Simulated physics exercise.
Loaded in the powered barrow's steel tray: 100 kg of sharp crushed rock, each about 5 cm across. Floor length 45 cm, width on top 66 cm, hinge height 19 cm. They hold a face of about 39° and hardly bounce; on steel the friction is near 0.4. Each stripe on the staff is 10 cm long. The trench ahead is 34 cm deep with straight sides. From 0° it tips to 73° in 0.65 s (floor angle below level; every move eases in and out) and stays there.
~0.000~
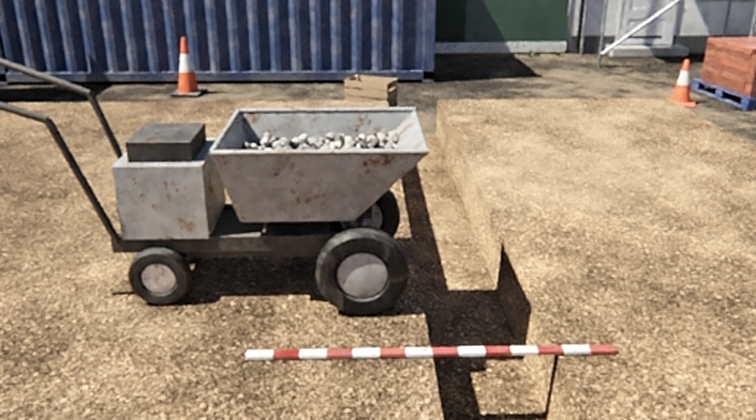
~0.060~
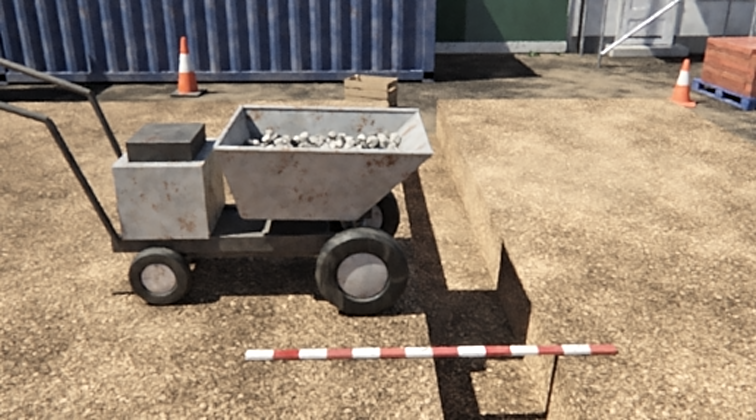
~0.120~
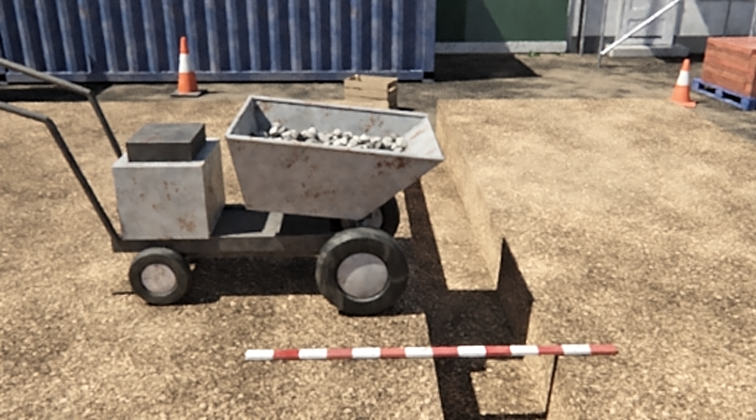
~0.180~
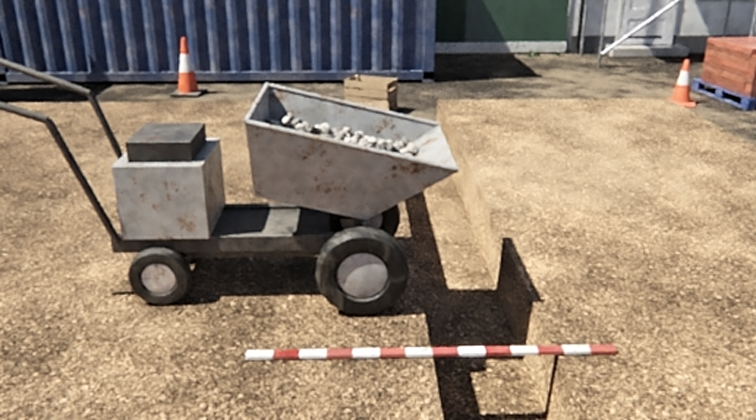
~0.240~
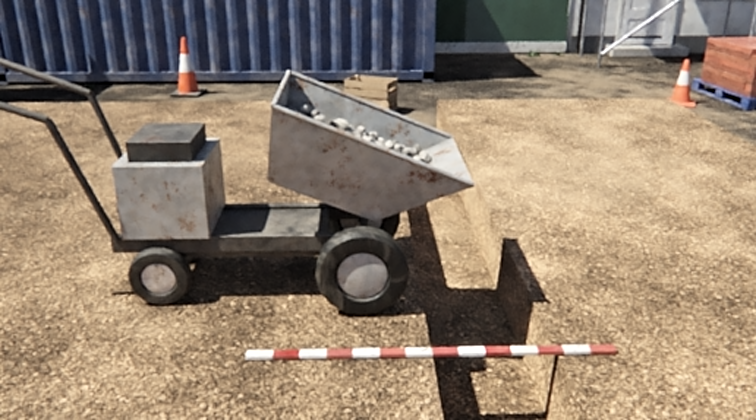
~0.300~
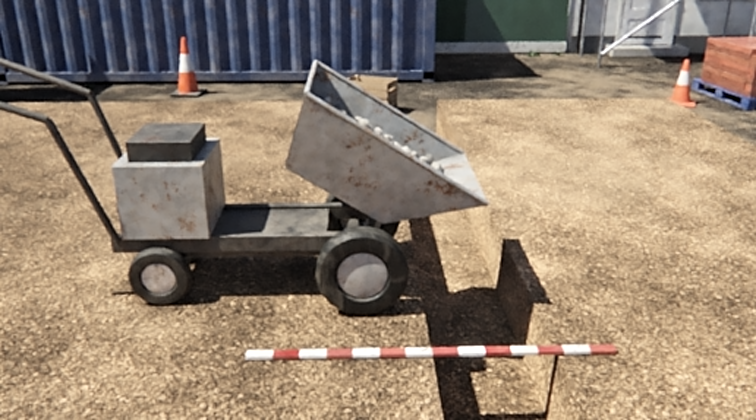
The metal tray full of pale stones on a small wheeled barrow tilted steadily, its back end rising high and its front lip dipping to the right, while the barrow itself stayed still.
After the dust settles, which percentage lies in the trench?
Some 60 per cent of it.
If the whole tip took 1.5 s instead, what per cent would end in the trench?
It would be near 75 per cent.
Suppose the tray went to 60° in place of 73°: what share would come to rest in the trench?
In that case some 30 per cent.
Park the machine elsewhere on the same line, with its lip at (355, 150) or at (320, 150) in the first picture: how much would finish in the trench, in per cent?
First some 100, then 85 per cent.
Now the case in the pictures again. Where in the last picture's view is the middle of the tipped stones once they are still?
Around (513, 318).
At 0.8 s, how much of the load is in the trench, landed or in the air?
Some 15 per cent.
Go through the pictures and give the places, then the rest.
Lip at (429, 151), floor tilted 0°, highest stones at (370, 138), in the first picture.
Lip at (433, 153), floor tilted 2°, highest stones at (342, 140); the stones move at 0.3 m/s on average, in the second picture.
The tray is at 7°, its lip at (444, 159); the top of the load is at (283, 136); the stones move at 0.7 m/s on average, in the third picture.
The tray is at 14°, its lip at (458, 170); the top of the load is at (284, 124); the stones move at 1.0 m/s on average, in the fourth picture.
Lip at (474, 185), floor tilted 23°, highest stones at (297, 113); the stones move at 1.2 m/s on average, in the fifth picture.
Lip at (488, 204), floor tilted 32°, highest stones at (316, 104); the stones move at 1.3 m/s on average, in the sixth picture.
After 0.5 s the floor is at 62°; 100 % in the tray; the foremost stones are at (478, 234).
After 0.8 s the floor is at 73°; 80 % in the tray, 15 % in the trench, 5 % past the trench; the foremost stones are at (557, 282).
After 1.1 s the floor is at 73°; 16 % in the tray, 42 % in the trench, 41 % past the trench; the foremost stones are at (675, 281).
After 3.0 s the floor is at 73°; 0 % in the tray, 60 % in the trench, 40 % past the trench; the foremost stones are at (732, 278).
